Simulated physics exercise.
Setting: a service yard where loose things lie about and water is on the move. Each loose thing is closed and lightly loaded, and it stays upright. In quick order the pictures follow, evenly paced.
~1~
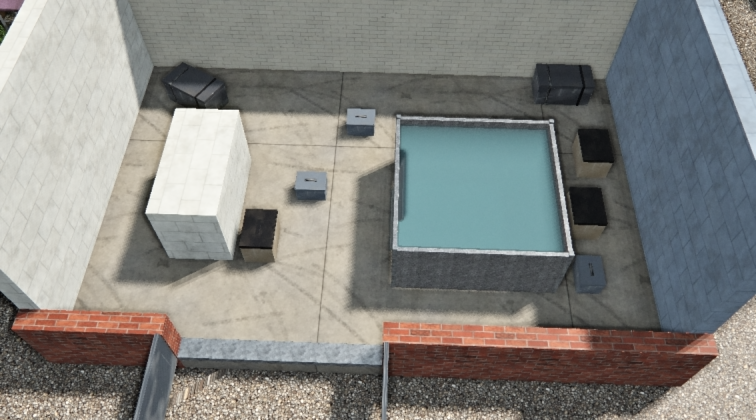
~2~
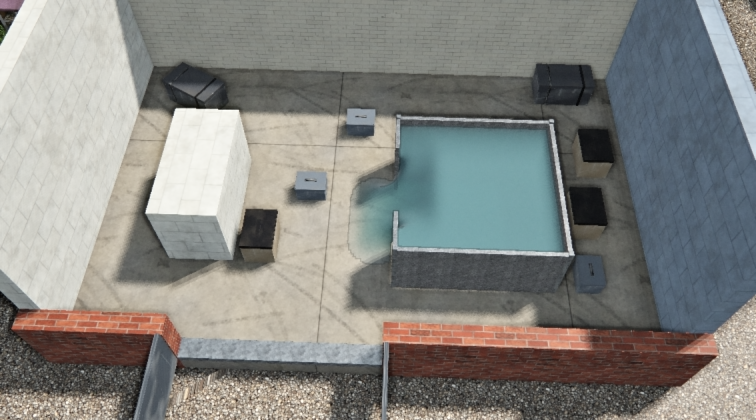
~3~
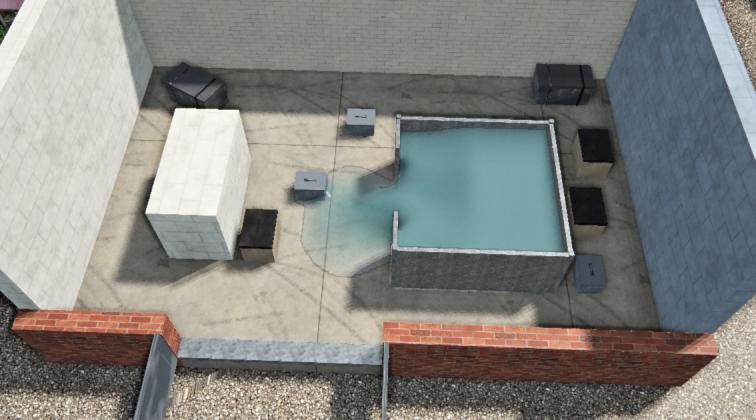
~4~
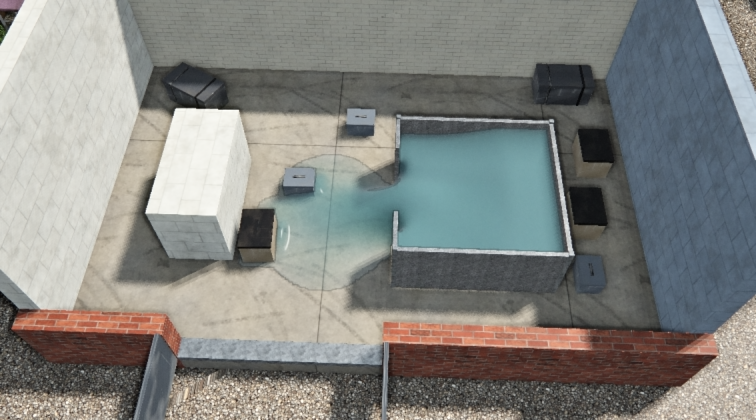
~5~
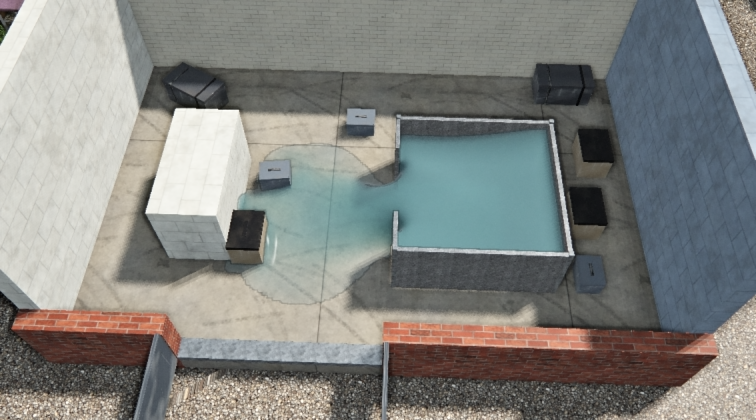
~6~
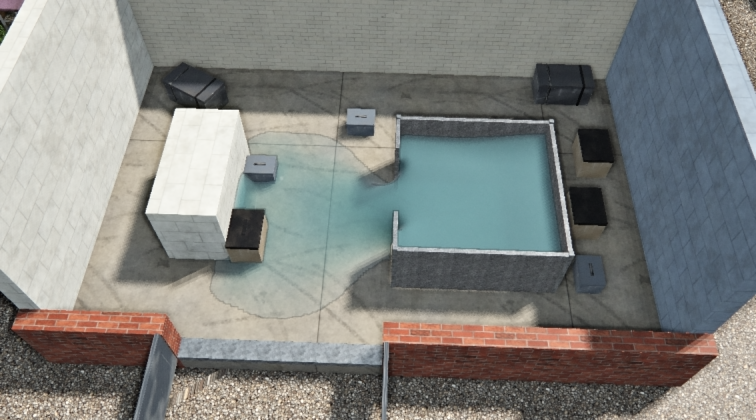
Water pouring through a gap in a tank's left wall, spreading across a walled yard and pushing a small grey box left, then nudging a dark-topped crate.
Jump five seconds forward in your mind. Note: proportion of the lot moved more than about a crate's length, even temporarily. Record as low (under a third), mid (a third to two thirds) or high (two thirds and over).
Mid.
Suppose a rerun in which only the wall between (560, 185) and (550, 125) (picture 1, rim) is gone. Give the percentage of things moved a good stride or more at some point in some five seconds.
By my reckoning, around 90 percent.
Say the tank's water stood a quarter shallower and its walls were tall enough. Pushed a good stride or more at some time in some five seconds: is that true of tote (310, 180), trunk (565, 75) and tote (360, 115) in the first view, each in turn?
First: Goes past it; second: Falls short; third: Falls short.
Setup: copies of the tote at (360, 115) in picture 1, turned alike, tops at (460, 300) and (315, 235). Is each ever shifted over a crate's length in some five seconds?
Going by the order given: Stays in place, pushed clear.
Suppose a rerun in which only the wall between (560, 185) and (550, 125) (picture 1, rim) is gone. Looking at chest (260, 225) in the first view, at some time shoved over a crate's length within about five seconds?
For that one: It fell short.
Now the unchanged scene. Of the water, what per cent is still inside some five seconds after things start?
Close to 80 percent of it stays.
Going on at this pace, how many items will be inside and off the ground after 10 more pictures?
Counted: 3.
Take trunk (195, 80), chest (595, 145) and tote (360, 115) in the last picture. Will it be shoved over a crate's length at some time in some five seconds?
Goes that far, short of that, short of that.
A moment on, 1 of 8 are well off their spots; 2 afloat.
Next, 2 of 8 are well off their spots; 3 afloat.
Later, 3 of 8 are well off their spots; 3 afloat.
In the end, 3 of 8 are well off their spots, and 3 have been at some point; 3 afloat.
